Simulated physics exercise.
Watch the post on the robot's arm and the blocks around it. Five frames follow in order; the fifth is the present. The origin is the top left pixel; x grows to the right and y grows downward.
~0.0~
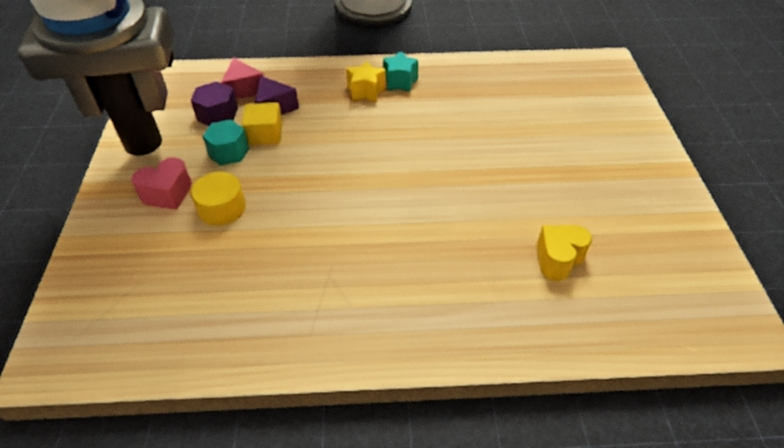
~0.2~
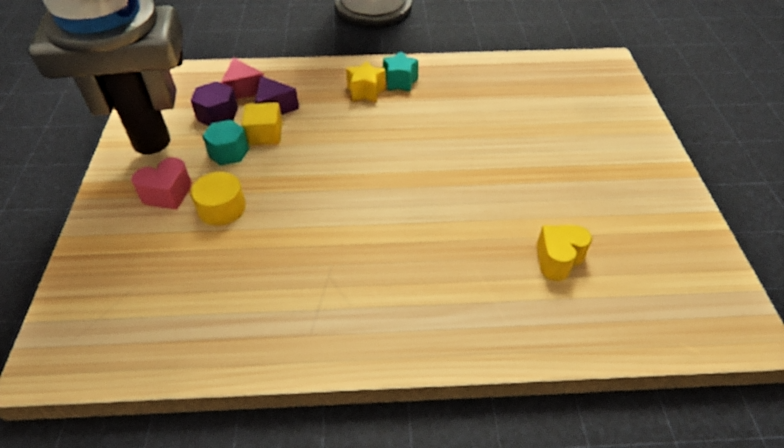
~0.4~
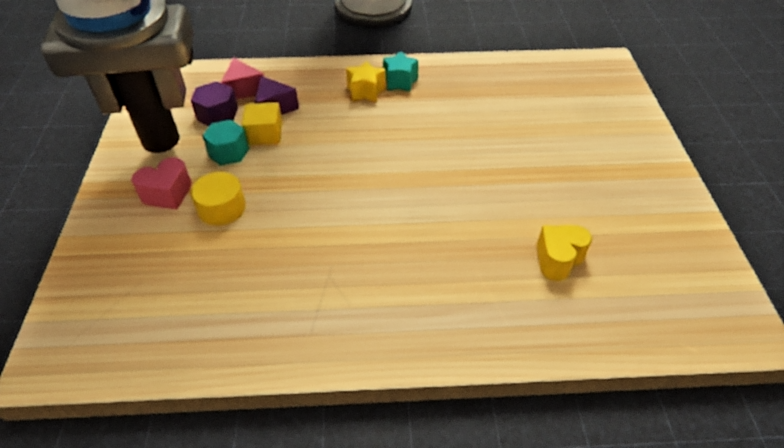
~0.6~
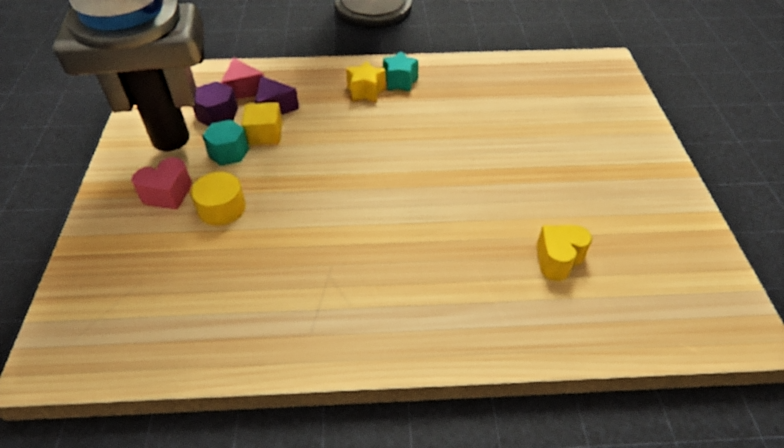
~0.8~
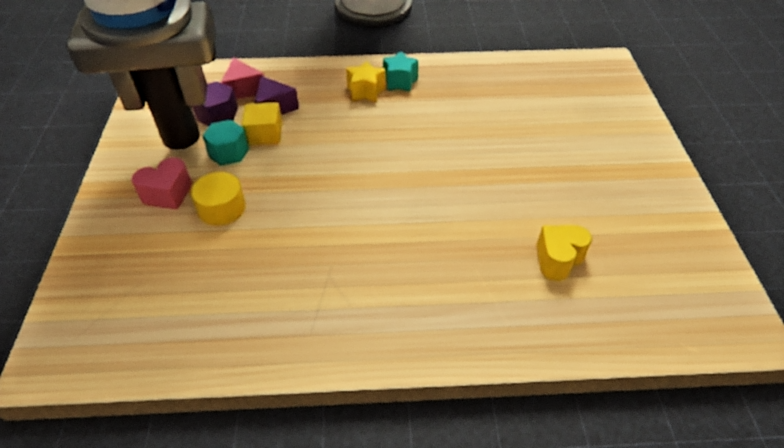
Robot arm's dark post sliding slowly right toward clustered purple and turquoise blocks on a wooden board, the blocks staying still.
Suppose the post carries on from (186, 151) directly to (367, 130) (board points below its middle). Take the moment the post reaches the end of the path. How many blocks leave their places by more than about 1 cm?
I'm going with two.
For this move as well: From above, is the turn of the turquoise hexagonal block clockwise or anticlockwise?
From above, clockwise.
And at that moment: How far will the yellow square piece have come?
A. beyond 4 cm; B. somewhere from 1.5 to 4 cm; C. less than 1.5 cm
I choose A.
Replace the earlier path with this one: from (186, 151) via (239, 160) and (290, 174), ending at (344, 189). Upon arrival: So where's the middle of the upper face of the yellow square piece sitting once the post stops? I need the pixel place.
For the centre of its top, I'd go with (281, 109).
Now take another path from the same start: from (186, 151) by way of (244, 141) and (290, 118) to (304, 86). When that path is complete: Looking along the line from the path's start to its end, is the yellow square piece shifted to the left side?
I believe not.
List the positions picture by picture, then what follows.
The first frame shows tip of the post at (143, 144), middles of tops, purple hexagonal block at (212, 93), turquoise hexagonal block at (223, 132), yellow square piece at (260, 113).
The second frame shows post at (152, 142), nothing pushed.
The third frame shows post at (161, 141), nothing pushed.
The fourth frame shows post at (171, 140), nothing pushed.
The fifth frame shows post at (181, 138), purple hexagonal block at (212, 93), turquoise hexagonal block at (223, 132), yellow square piece at (260, 113).
What follows on the original path. One third of the way, post at (246, 131); turquoise hexagonal block at (274, 136), turned 25° clockwise; yellow square piece at (282, 109), turned 65° anticlockwise.
Two thirds of the way, post at (308, 124); turquoise hexagonal block at (311, 141), turned 110° clockwise; yellow square piece at (329, 95), turned 115° anticlockwise.
At the end, post at (367, 117); purple hexagonal block unmoved; turquoise hexagonal block at (313, 141), turned 115° clockwise; yellow square piece at (344, 90), turned 185° anticlockwise.
